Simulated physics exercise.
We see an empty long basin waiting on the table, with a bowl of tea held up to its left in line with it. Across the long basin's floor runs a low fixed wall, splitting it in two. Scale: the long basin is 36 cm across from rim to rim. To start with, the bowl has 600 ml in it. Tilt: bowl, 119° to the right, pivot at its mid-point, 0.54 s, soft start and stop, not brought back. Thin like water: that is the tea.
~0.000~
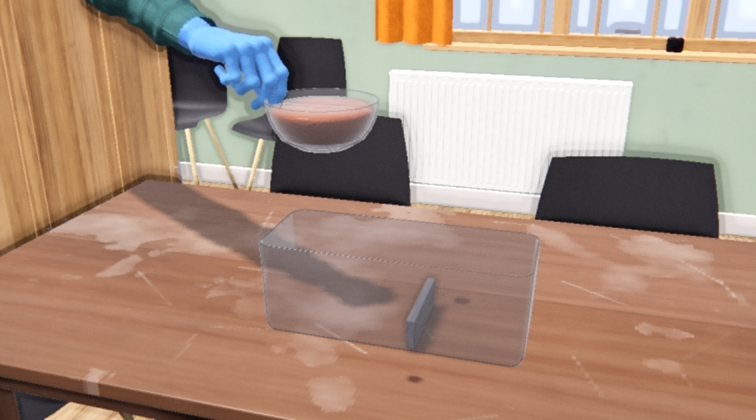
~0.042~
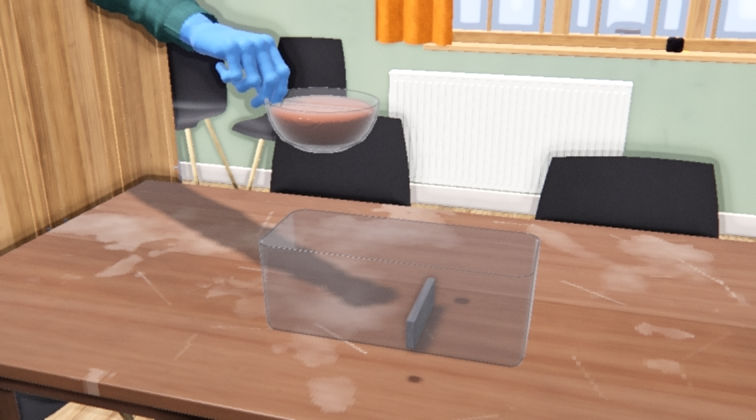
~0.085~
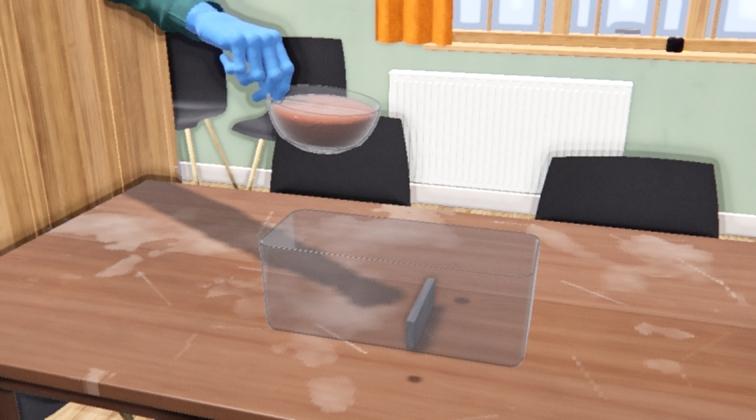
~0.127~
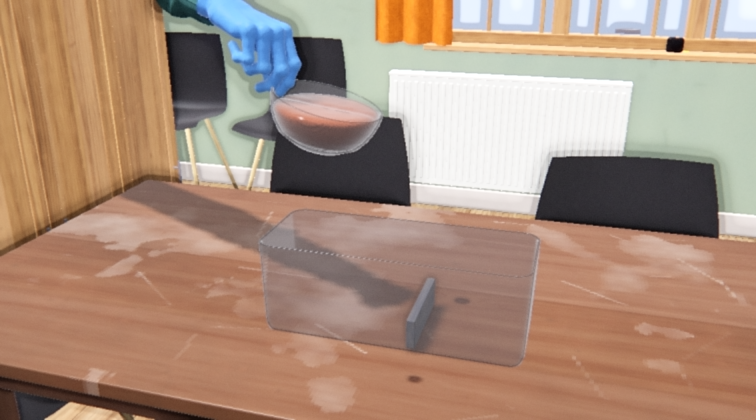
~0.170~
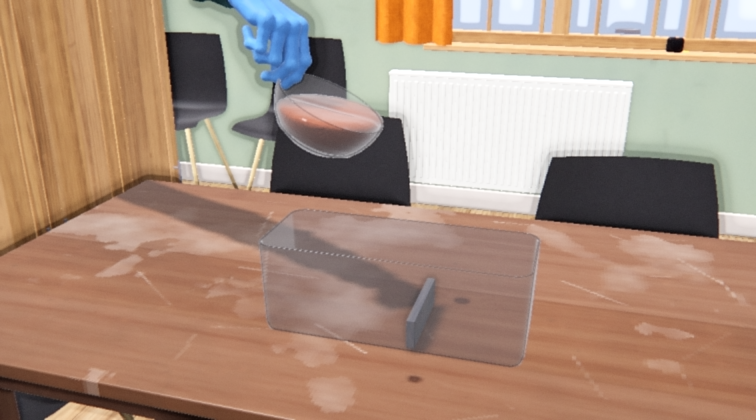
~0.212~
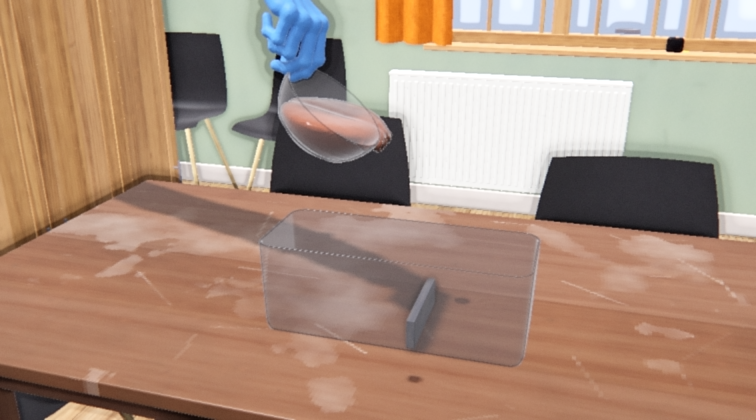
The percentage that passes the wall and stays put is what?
It is about 31 per cent.
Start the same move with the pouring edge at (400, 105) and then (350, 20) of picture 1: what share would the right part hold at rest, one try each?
About 60 %, then about 15 %.
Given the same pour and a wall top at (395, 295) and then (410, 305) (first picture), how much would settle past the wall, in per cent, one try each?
Result: 70 per cent, then 50 per cent.
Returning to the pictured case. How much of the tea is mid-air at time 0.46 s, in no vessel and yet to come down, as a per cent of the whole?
Near 30 per cent at that moment.
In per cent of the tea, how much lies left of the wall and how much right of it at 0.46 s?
About 44 left, about 24 right.
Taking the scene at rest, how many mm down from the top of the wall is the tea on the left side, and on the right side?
Noted: Left near 28 mm, right near 32 mm.
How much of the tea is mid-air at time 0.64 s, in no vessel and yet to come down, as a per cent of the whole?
Roughly 4 %.
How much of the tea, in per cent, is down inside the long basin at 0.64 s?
Value: Approx. 96 %.
Then, 0.46 s in, the tilt is 113° and 1 per cent is still to pour, 44 is left of the wall and 24 right of it.
Then, 0.64 s in, the tilt is 119° and 0 per cent is still to pour, 65 is left of the wall and 31 right of it.
Then, 0.83 s in, the tilt is 119° and 0 per cent is still to pour, 62 is left of the wall and 31 right of it.
Then, 1.04 s in, the tilt is 119° and 0 per cent is still to pour, 63 is left of the wall and 31 right of it.
Finally, 63 per cent lies left of the wall, 31 right of it and 6 outside.
